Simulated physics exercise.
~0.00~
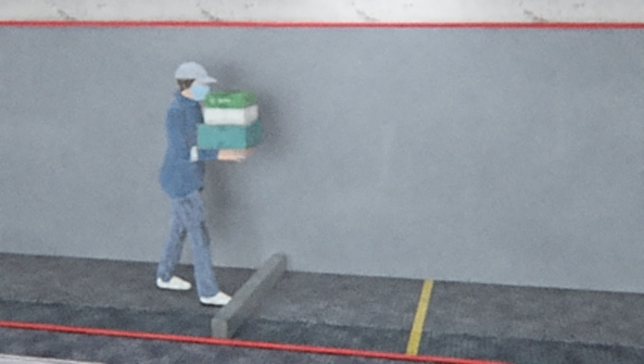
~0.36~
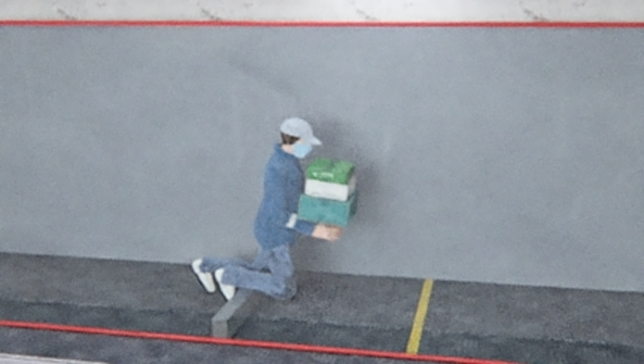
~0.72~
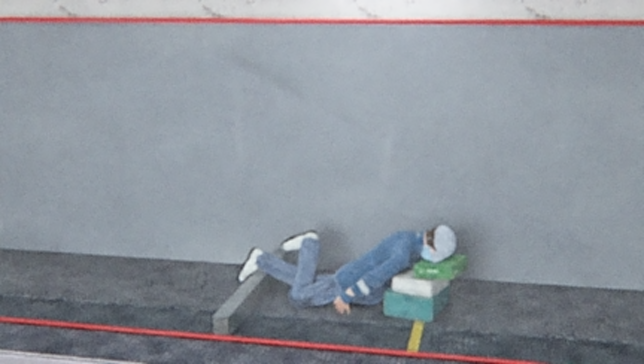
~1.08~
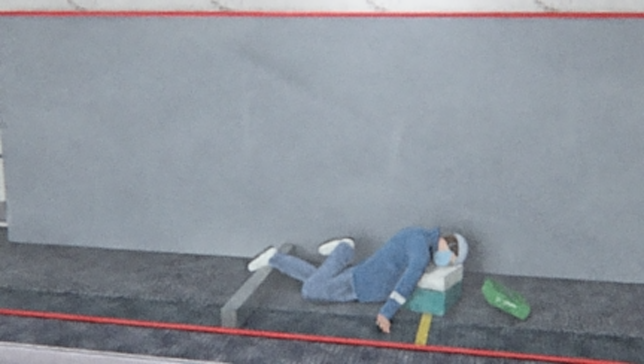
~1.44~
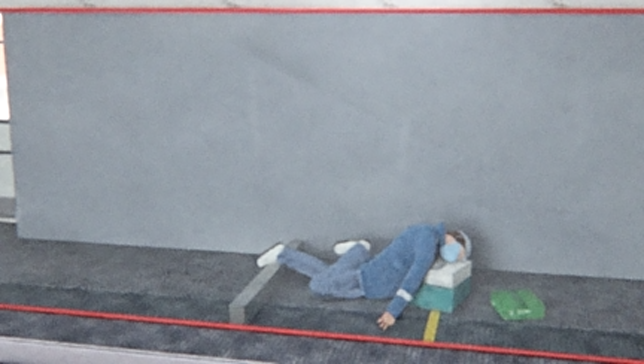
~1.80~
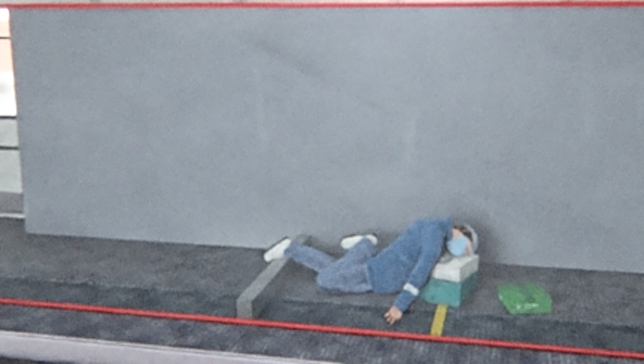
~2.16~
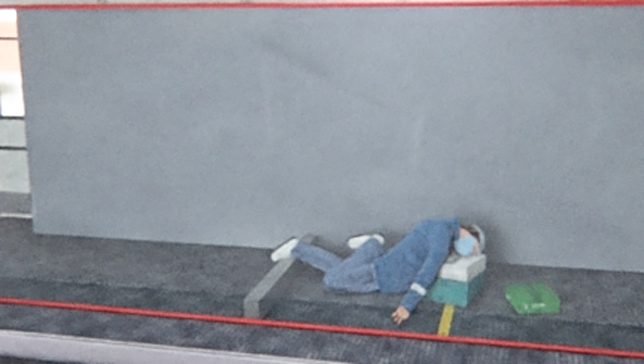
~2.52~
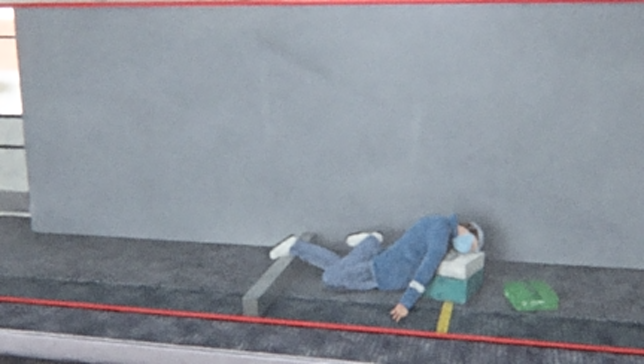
At the start, a person in a cap, face mask and blue clothes walks right toward a low grey bar on the dark floor, carrying a green, a white and a teal carton stacked in front. The person trips at the bar and pitches forward onto bent knees, the stack tipping along. The person then falls flat, chest and head coming down over the cartons by the yellow line. The green carton slides off to the right, past the line, turning as it goes. It ends lying flat there, while the person lies still, head resting on the white and teal cartons.
